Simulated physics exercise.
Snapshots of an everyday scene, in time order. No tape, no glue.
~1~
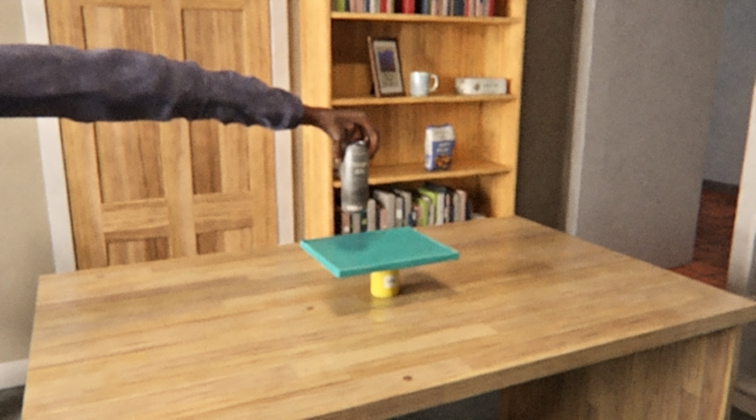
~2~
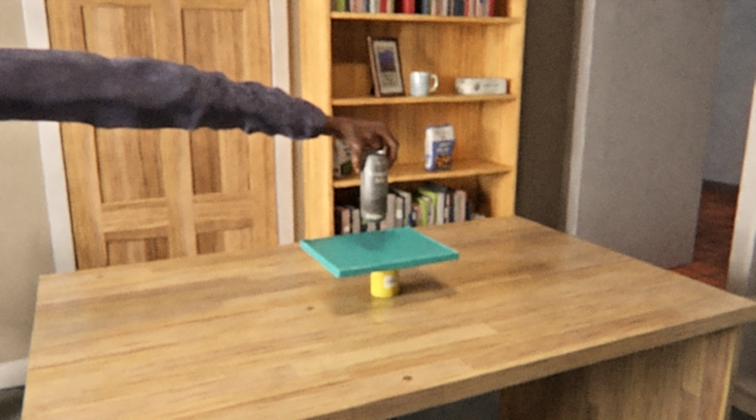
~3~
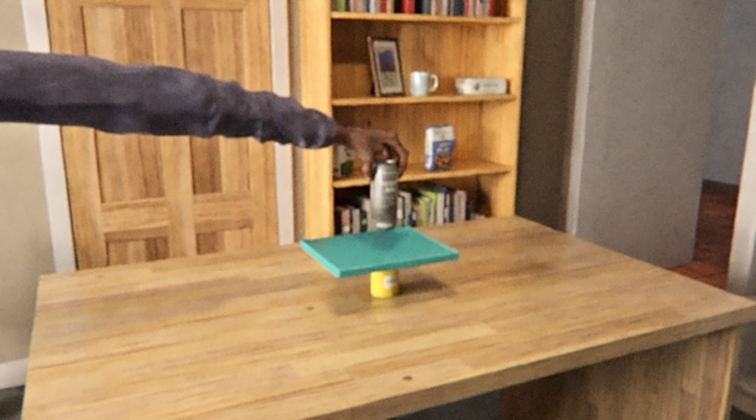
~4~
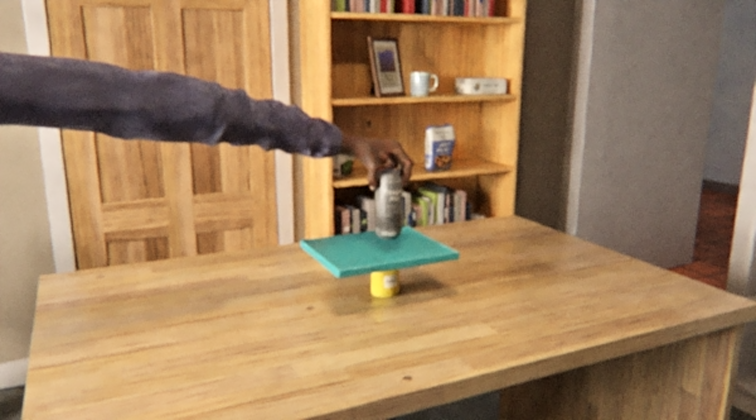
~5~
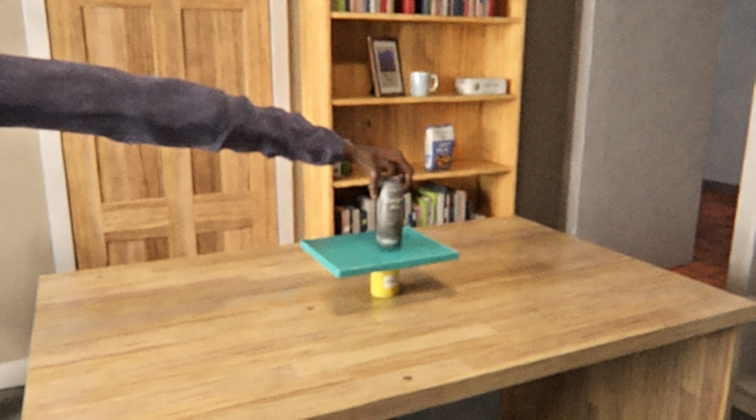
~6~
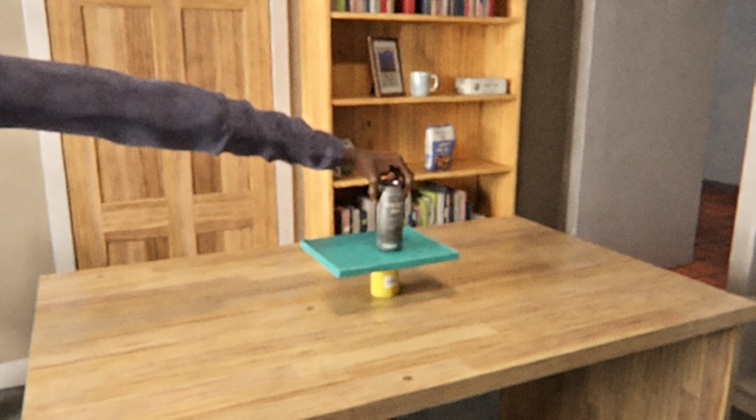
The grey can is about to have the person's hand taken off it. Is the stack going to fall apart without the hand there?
My guess is it stays in place.
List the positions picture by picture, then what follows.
The first picture shows still above its spot; grey can (355, 178).
The second picture shows still above its spot; grey can (375, 187).
The third picture shows still above its spot; grey can (384, 196).
The fourth picture shows still above its spot; grey can (389, 204).
The fifth picture shows still above its spot; grey can (390, 213).
The sixth picture shows in place under the hand; grey can (390, 217).
Then, 0.30 s on from there, no change.
Then, 1.00 s on from there, grey can resting near (390, 217).
In the end, all 3 unmoved. At the end, from the last picture's camera, grey can near (390, 217). The stack stays up.
